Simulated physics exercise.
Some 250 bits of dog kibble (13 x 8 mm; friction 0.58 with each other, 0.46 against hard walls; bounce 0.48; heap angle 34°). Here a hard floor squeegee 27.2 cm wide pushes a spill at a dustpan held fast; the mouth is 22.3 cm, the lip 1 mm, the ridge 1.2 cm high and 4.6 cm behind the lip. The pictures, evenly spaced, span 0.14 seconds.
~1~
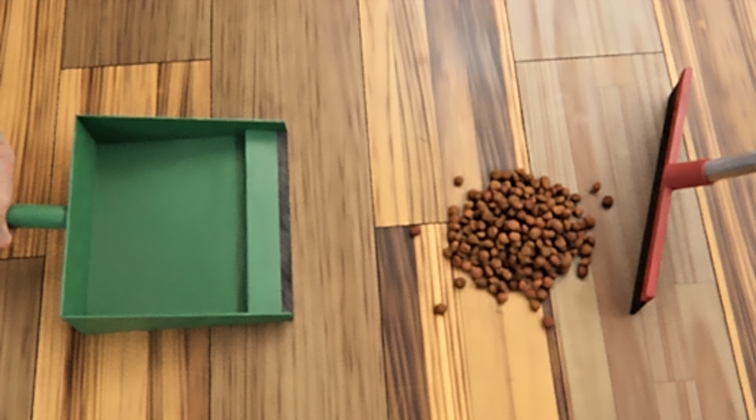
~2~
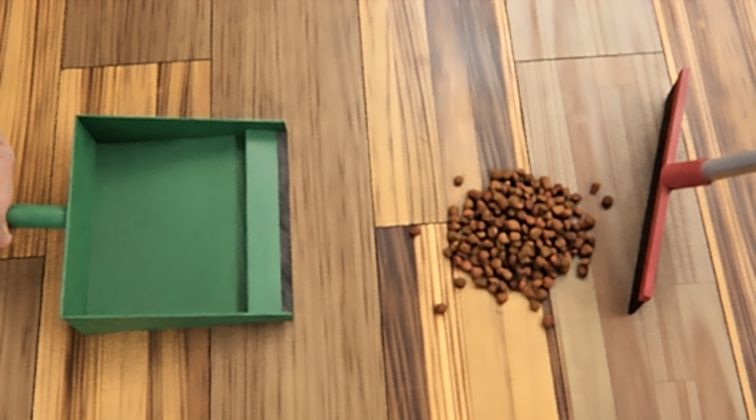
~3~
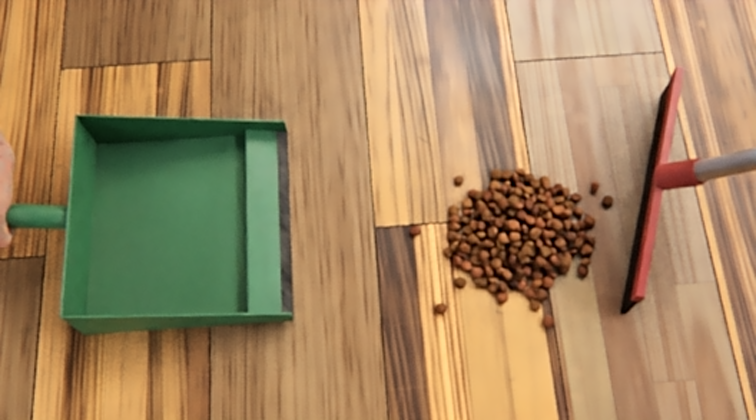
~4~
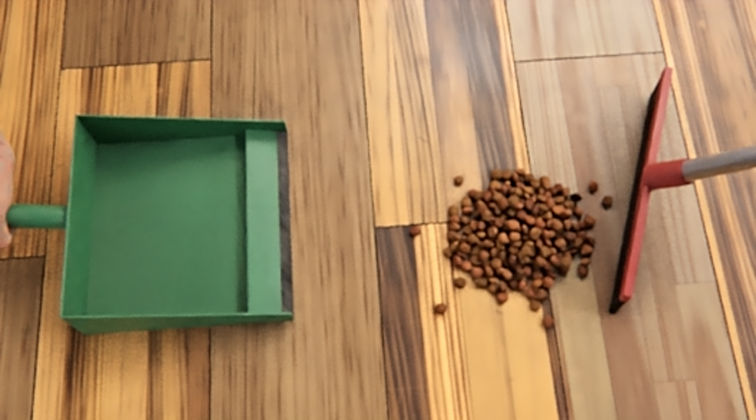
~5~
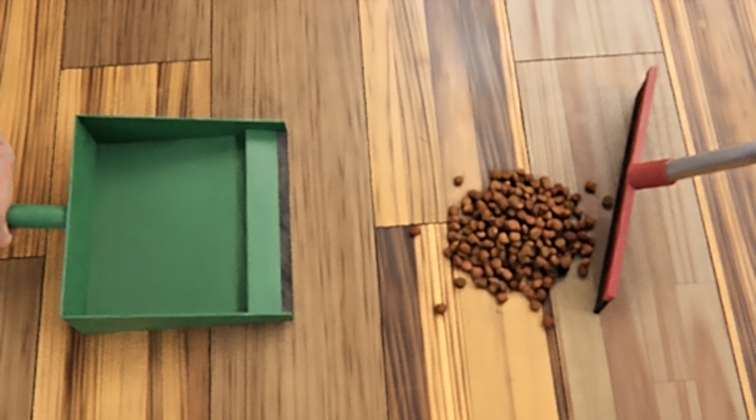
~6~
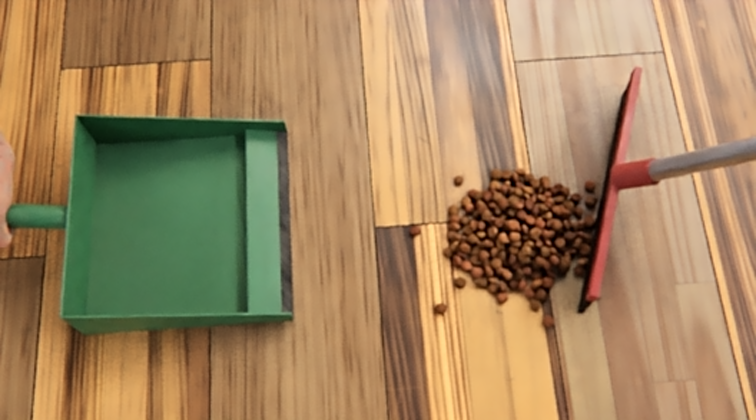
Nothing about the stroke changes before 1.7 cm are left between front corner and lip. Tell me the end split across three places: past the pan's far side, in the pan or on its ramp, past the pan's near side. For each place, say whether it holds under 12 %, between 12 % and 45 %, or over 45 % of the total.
My prediction: Past the pan's far side: A slim portion. In the pan or on its ramp: A middling portion. Past the pan's near side: A slim portion.
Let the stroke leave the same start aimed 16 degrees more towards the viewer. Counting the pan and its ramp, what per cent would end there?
Around 0 %.
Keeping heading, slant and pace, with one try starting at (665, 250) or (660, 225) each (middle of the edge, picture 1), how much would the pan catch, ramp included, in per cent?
5 and 10 per cent, roughly.
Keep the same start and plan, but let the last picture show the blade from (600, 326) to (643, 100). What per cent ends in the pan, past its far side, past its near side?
You'd see pan at 0, far at 0 and near at 20.
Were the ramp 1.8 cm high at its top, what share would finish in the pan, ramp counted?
I'd guess close to 15 per cent.
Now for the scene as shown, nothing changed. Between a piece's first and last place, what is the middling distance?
Median shift: Approx. 24 cm.
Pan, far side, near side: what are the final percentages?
Far side 5, pan 15, near side 5.
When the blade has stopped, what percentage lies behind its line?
About 0 per cent.
Then, 0.24 s after the last picture, middle of the blade 21 cm from the lip; 0 % over the lip, far side 0 %, near side 5 %.
Then, 0.41 s after the last picture, middle of the blade 11 cm from the lip; 0 % over the lip, far side 0 %, near side 5 %.
Then, 0.69 s after the last picture, middle of the blade 6 cm from the lip; 15 % over the lip, far side 5 %, near side 5 %.
In the end, far side 5 %, pan 15 %, near side 5 %, in front of the lip or behind the blade 75 %.
